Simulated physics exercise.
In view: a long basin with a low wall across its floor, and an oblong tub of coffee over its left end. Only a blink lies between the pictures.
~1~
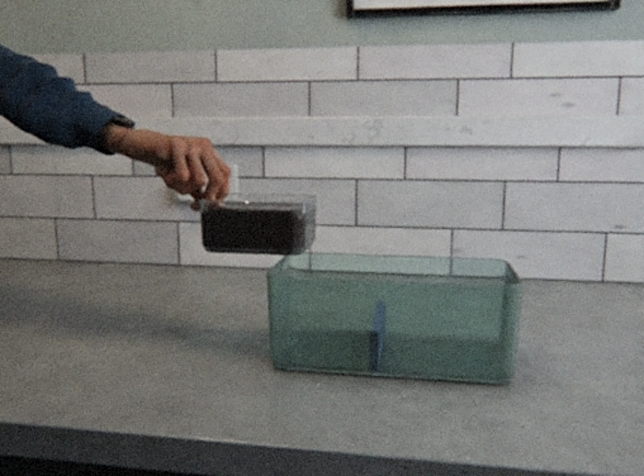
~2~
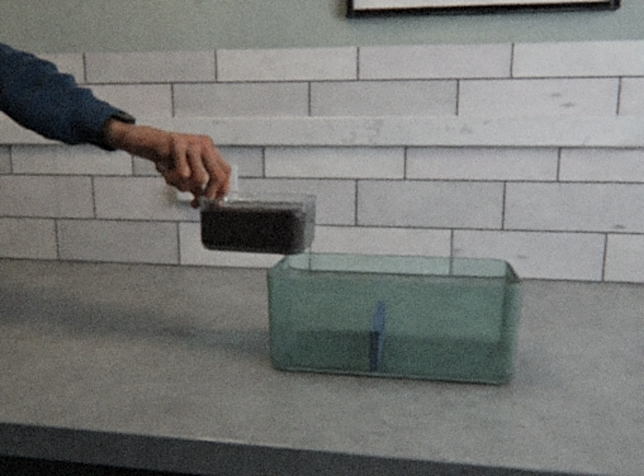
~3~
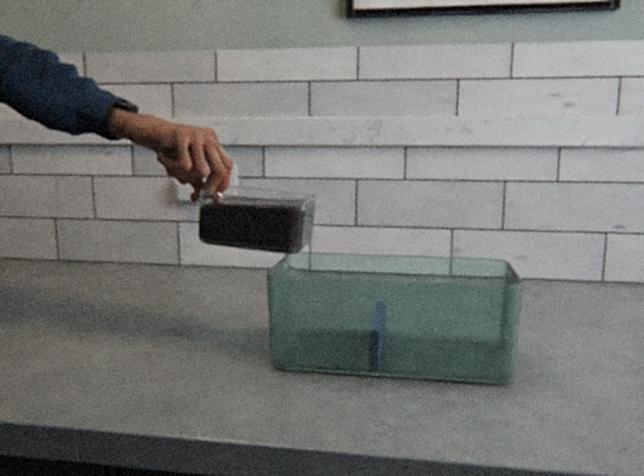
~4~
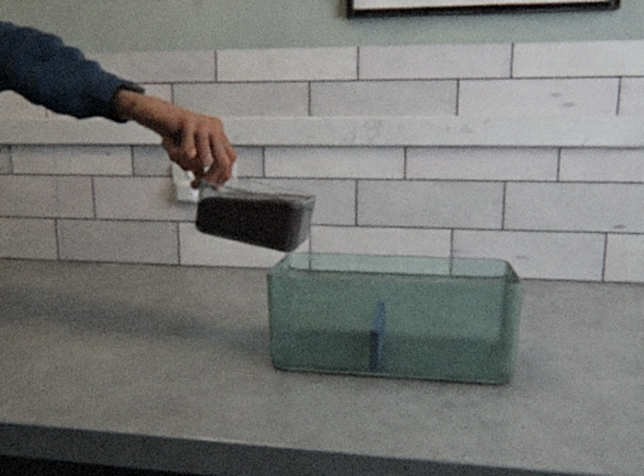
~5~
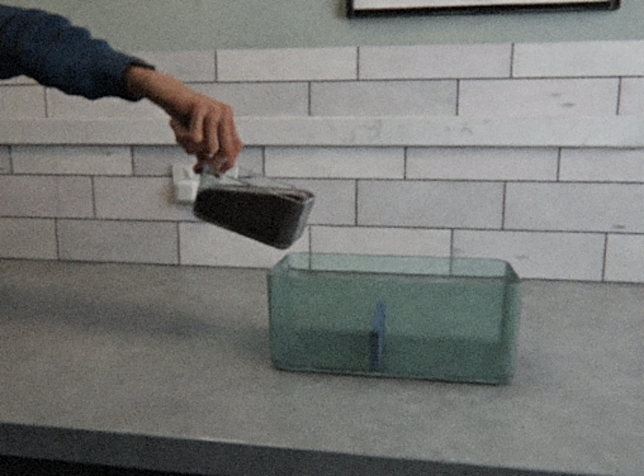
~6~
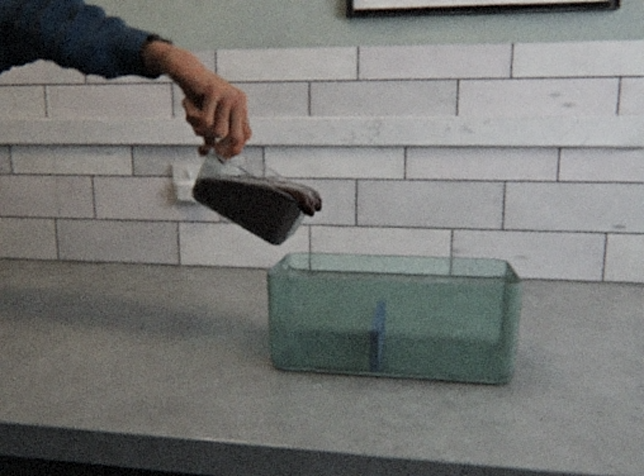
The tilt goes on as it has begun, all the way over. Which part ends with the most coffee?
It is the right one.
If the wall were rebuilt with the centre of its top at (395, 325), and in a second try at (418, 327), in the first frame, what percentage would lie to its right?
Near 40 % and 15 %.
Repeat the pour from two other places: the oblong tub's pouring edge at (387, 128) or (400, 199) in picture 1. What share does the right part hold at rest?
In turn 70 and 80 in a hundred.
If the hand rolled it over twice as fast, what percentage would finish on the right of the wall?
It comes to 60 per cent or so.
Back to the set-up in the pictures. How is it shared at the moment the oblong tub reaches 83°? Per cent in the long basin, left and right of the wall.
Left: 15 %. Right: 20 %.
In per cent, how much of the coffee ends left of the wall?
It comes to 35 per cent or so.
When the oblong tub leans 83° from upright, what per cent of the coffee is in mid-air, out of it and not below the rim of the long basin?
Some 40 per cent.
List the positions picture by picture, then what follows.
In the first frame, it leans 0°; its right rim is at (311, 201); the coffee meets the walls at (214, 206) and (310, 208); the long basin's rim runs from (278, 265) to (515, 274); the wall's top is at (378, 316).
In the second frame, it leans 1°; its right rim is at (310, 201); the coffee meets the walls at (214, 205) and (310, 207).
In the third frame, it leans 5°; its right rim is at (310, 201); the coffee meets the walls at (213, 202) and (310, 204).
In the fourth frame, it leans 11°; its right rim is at (310, 201); the coffee meets the walls at (212, 196) and (310, 199).
In the fifth frame, it leans 19°; its right rim is at (310, 201); the coffee meets the walls at (211, 188) and (311, 198); 2 per cent is over the edge.
In the sixth frame, it leans 29°; its right rim is at (309, 201); the coffee meets the walls at (208, 177) and (310, 194); 6 per cent is over the edge.
A moment on, the tilt is 83° and 25 per cent is still to pour, 15 is left of the wall and 19 right of it.
Next, the tilt is 104° and 4 per cent is still to pour, 24 is left of the wall and 65 right of it.
Then the tilt is 104° and 0 per cent is still to pour, 33 is left of the wall and 65 right of it.
Later the tilt is 104° and 0 per cent is still to pour, 34 is left of the wall and 65 right of it.
At rest 34 per cent lies left of the wall, 65 right of it and 1 outside.
